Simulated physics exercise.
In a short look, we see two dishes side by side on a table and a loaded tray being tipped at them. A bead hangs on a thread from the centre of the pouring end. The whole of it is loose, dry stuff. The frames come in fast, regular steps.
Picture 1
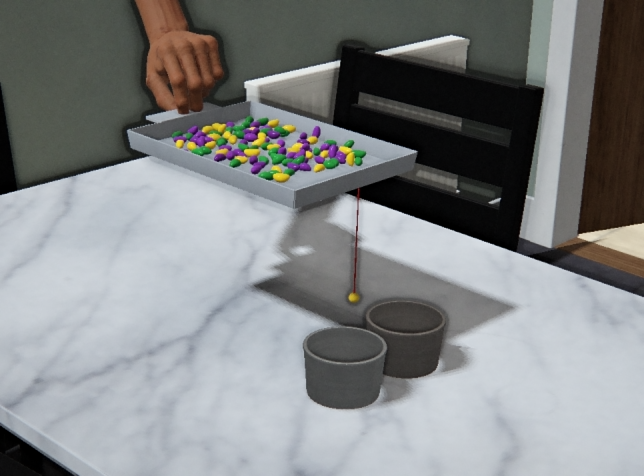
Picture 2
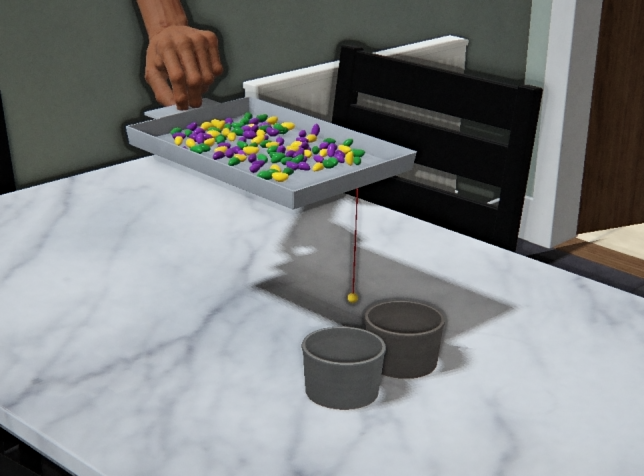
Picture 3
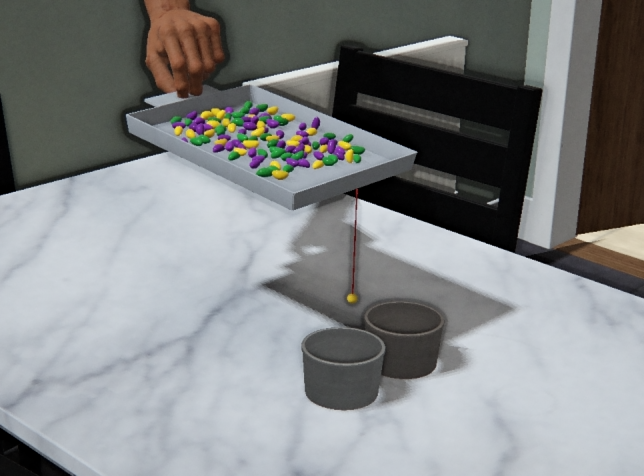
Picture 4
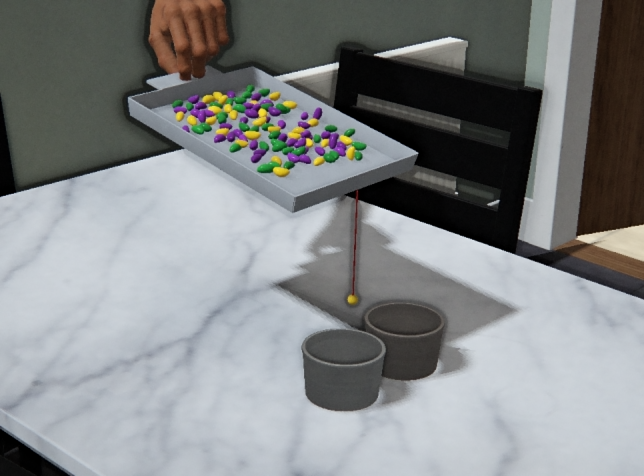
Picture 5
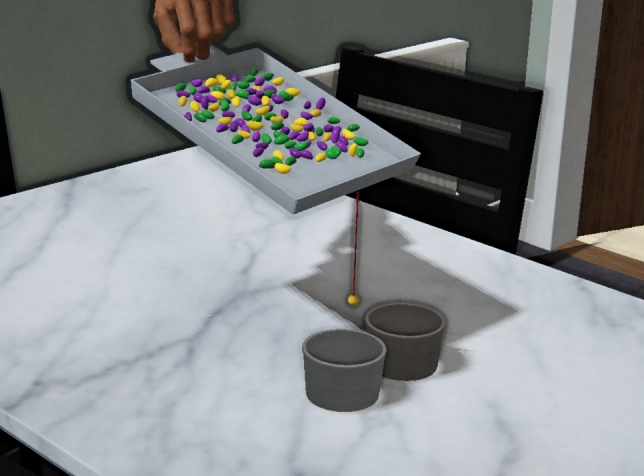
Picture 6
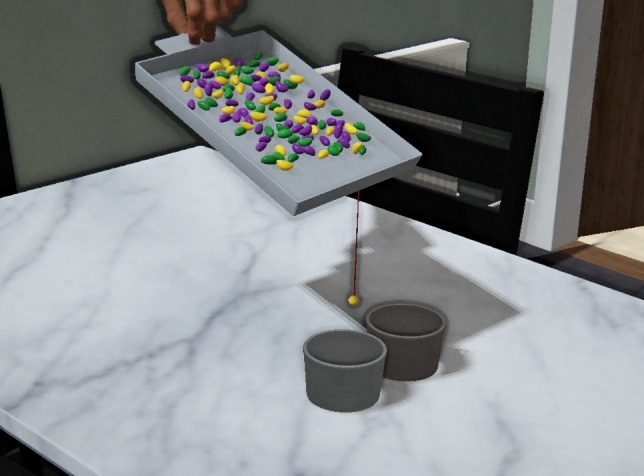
A grey tray of purple, green and yellow jelly beans hangs over a white marble table, seen from above at an angle by a still camera. A hand grips its far left end; two dark grey cups stand below, near a black chair, and a yellow bead hangs on a reddish thread. The hand raises that end, steepening the tray toward the viewer, while the beans shift slightly.
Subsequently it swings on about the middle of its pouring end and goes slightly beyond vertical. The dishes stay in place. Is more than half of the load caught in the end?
Yes.
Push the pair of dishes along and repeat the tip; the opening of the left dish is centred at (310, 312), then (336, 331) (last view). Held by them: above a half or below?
First place: Short of half; second place: Short of half.
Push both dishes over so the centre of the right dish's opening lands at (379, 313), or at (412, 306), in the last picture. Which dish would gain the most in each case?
Left side first, Left side second.
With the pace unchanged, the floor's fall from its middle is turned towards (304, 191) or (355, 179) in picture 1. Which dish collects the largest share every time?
Case one goes to the left-side dish, case two to the right-side dish.
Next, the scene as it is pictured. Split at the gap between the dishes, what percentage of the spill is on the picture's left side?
Share on the left: Near 30 %.
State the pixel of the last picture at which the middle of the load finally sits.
About pixel (356, 384).
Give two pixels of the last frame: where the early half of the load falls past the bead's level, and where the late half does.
First close to (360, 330), next close to (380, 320).
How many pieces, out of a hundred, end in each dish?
Left dish 50 per cent; right dish 20 per cent.
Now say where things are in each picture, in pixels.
In the first frame, corners of the pouring end near (295, 189) and (413, 151), level; middle of the load near (266, 147), jelly beans; left dish near (374, 378); right dish near (434, 348); bead on its thread near (354, 298).
In the second frame, corners of the pouring end near (294, 190) and (413, 152), level; middle of the load near (265, 144).
In the third frame, corners of the pouring end near (294, 191) and (413, 152), tipped barely, lowest at the left corner; middle of the load near (265, 137).
In the fourth frame, corners of the pouring end near (295, 195) and (414, 153), tipped a little, lowest at the left corner; middle of the load near (267, 127).
In the fifth frame, corners of the pouring end near (297, 197) and (416, 153), tipped clearly, lowest at the left corner; middle of the load near (270, 117).
In the sixth frame, corners of the pouring end near (298, 200) and (419, 153), tipped clearly, lowest at the left corner; middle of the load near (273, 107); left dish near (374, 381); right dish near (434, 351).
Shortly afterwards, tray tipped steeply; all but a few on the tray; a little in the air.
Next, tray tipped past a quarter turn; the bulk on the tray; a little in the left dish; only a few in the right dish; a little outside both; a little in the air.
Some moments later, tray tipped past a quarter turn; near half in the left dish; near a quarter in the right dish; near a third outside both.
In the end, tray tipped past a quarter turn; near half in the left dish; near a quarter in the right dish; near a third outside both.
